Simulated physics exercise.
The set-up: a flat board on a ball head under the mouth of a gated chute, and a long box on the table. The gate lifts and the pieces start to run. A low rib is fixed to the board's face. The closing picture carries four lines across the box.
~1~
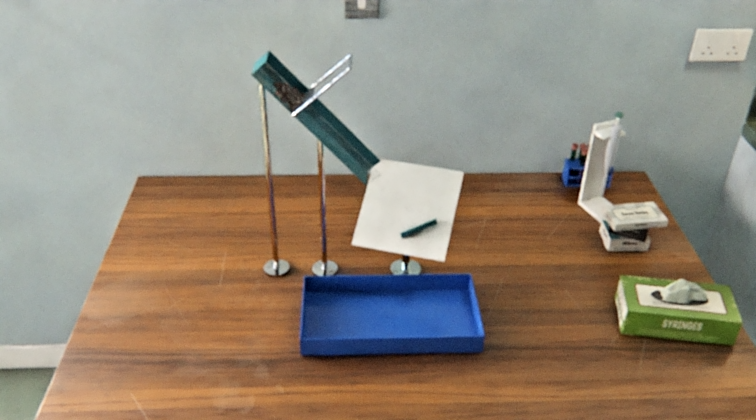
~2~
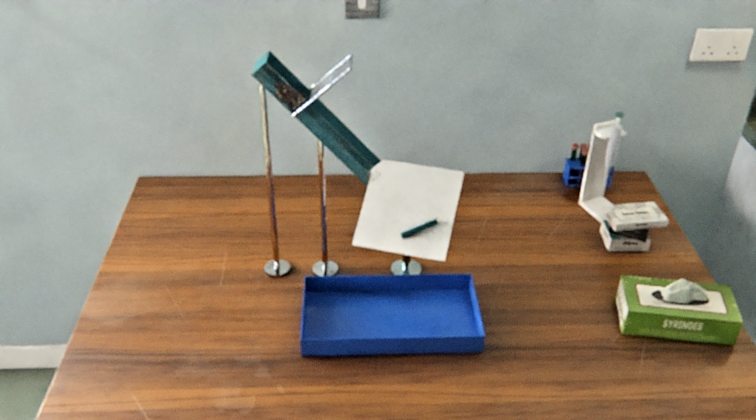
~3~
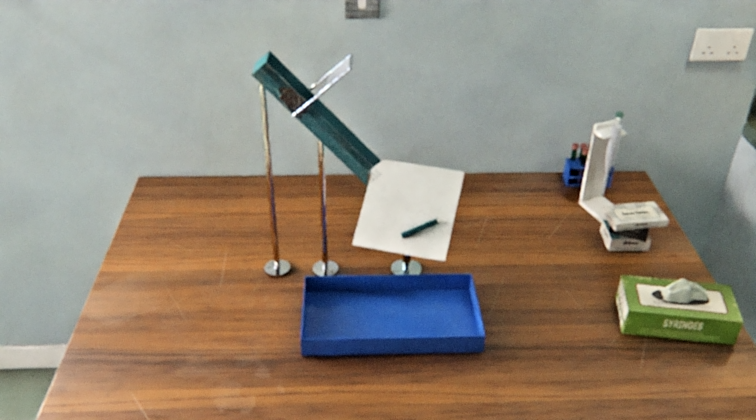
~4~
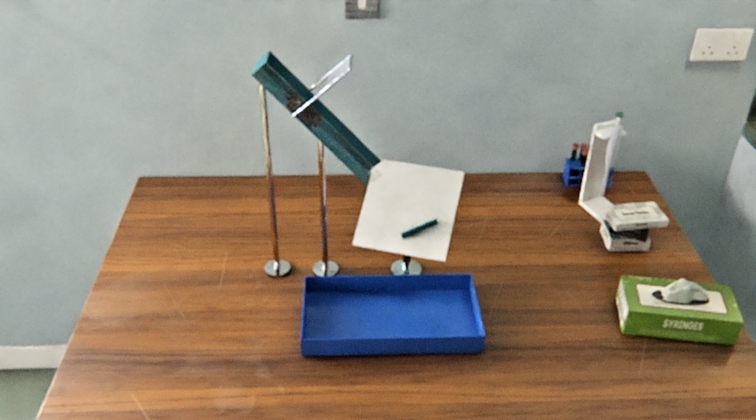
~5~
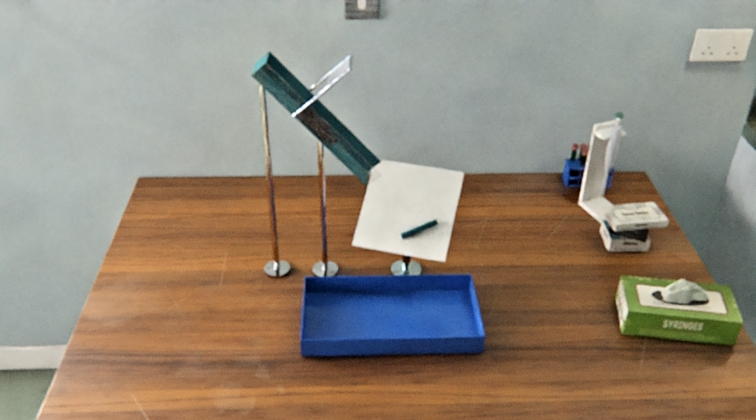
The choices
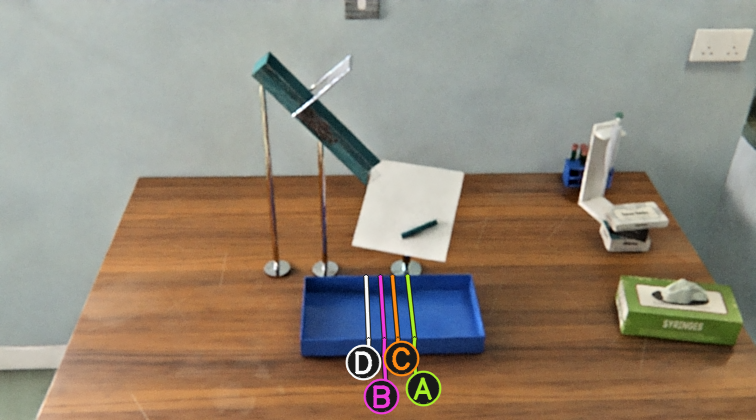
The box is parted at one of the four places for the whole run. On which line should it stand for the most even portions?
Choose B.
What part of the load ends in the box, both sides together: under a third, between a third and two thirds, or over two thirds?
It is between a third and two thirds.
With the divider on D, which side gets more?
Right.
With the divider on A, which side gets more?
The left side.
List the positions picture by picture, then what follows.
Load behind the gate at (290, 99), flat chocolate drops; lip of the chute at (367, 178), sloping steeply, in the first picture.
Middle of the board at (409, 208), tilted fairly steeply; middle of its low edge at (398, 253); of its high edge at (419, 165), in the second picture.
Front corners of the box at (301, 339) and (485, 336), empty; front of the load at (307, 108), in the third picture.
Middle of the load at (303, 113); its front at (317, 124), about a quarter of the way to the lip; rib from (437, 219) to (401, 234), in the fourth picture.
Middle of the load at (315, 126); its front at (336, 140), about half of the way to the lip, in the fifth picture.
On the marked copy, line A crosses the front rim at (414, 338); line B crosses the front rim at (384, 338); line C crosses the front rim at (397, 338); line D crosses the front rim at (368, 338).
Choosing A, of what is caught, nearly all on the left of the divider, a small part on the right.
Choosing B, of what is caught, about two thirds on the left of the divider, about a third on the right.
Choosing C, of what is caught, most on the left of the divider, a small part on the right.
Choosing D, of what is caught, about a quarter on the left of the divider, most on the right.
